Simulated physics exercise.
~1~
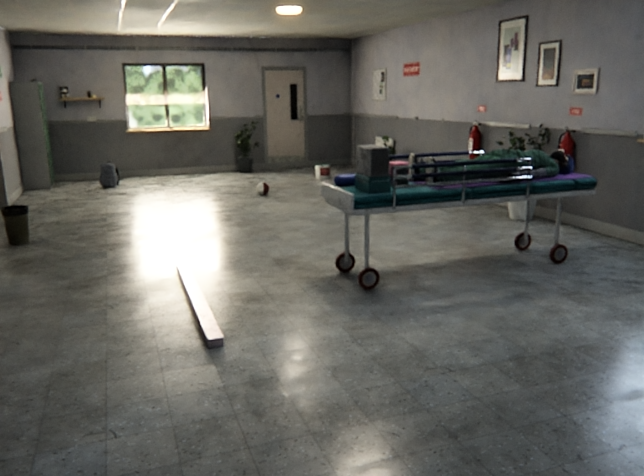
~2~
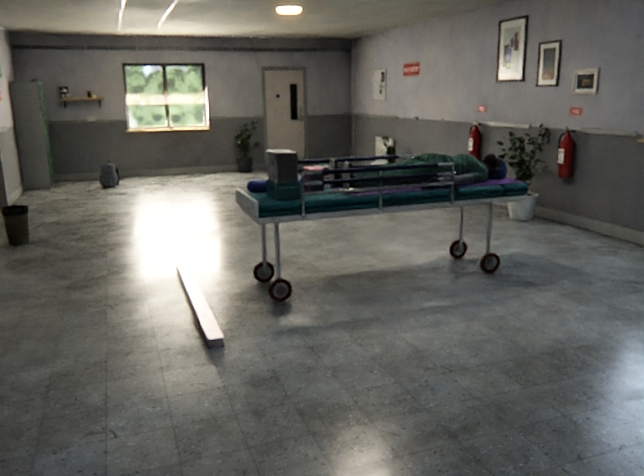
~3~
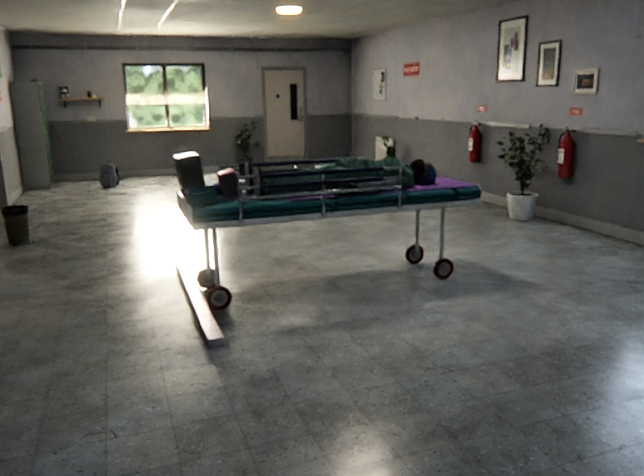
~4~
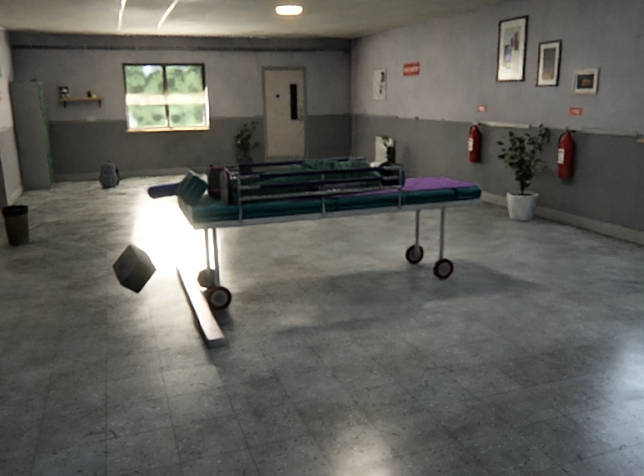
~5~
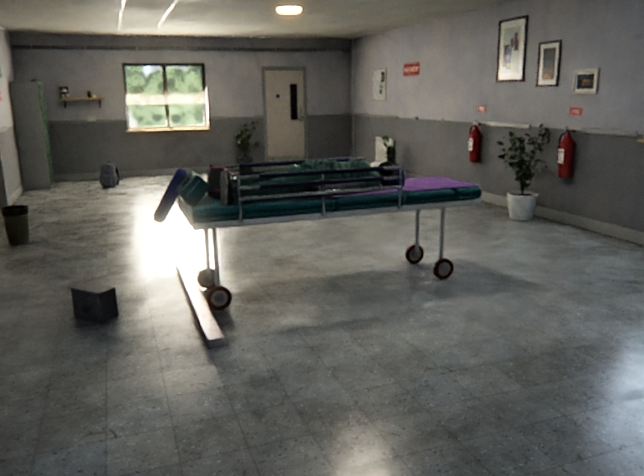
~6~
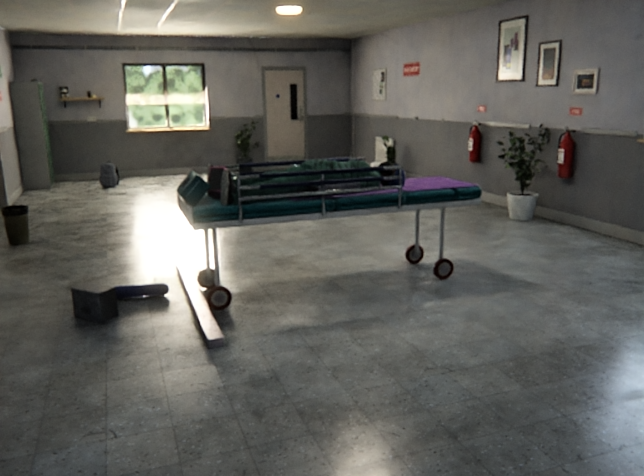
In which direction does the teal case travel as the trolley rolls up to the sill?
The teal case moves to the left, as the viewer sees it.
